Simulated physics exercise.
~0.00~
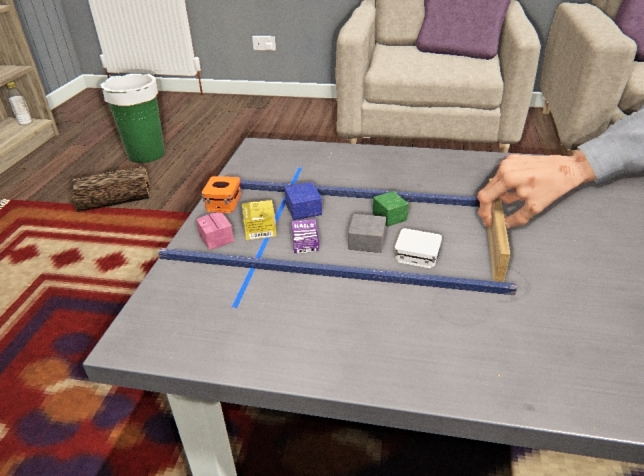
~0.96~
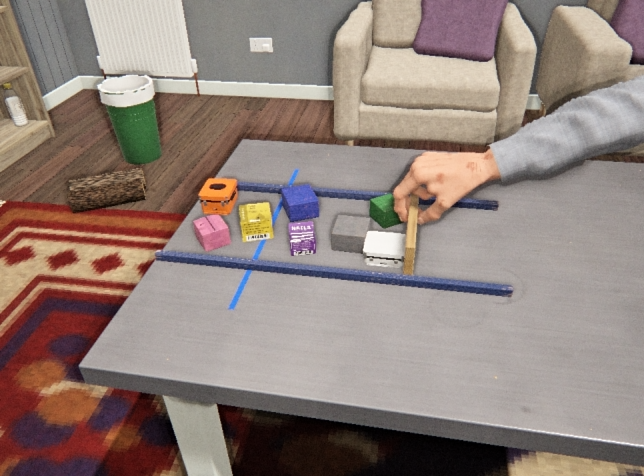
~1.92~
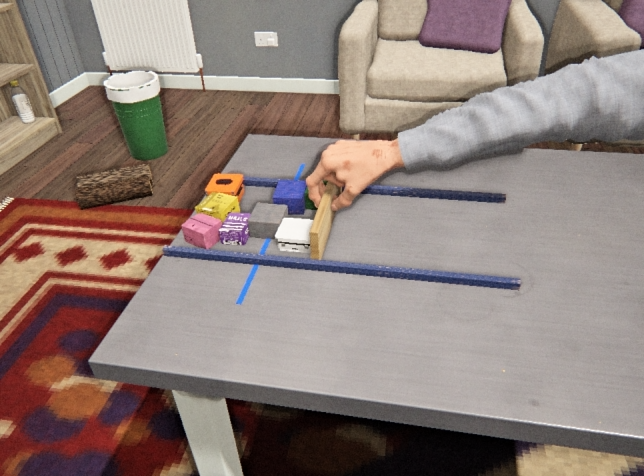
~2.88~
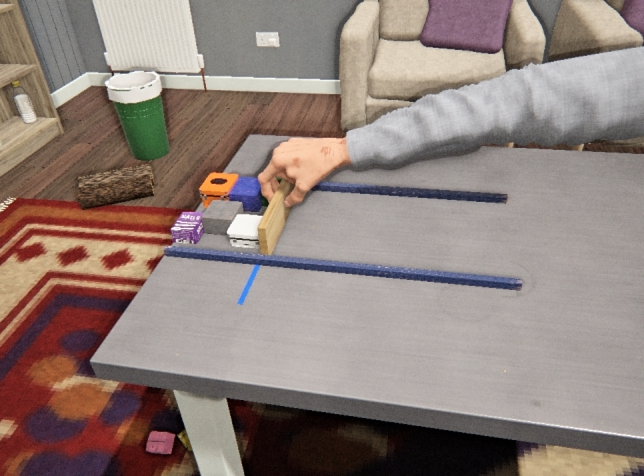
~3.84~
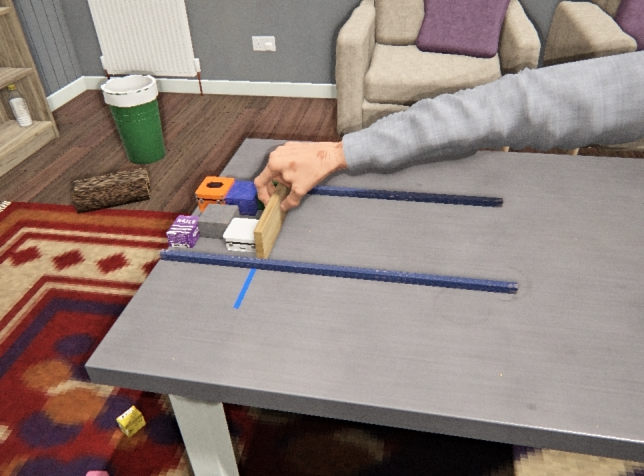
A hand sweeping small coloured boxes and blocks leftward along a grey table with a board, the pink and yellow ones falling off.
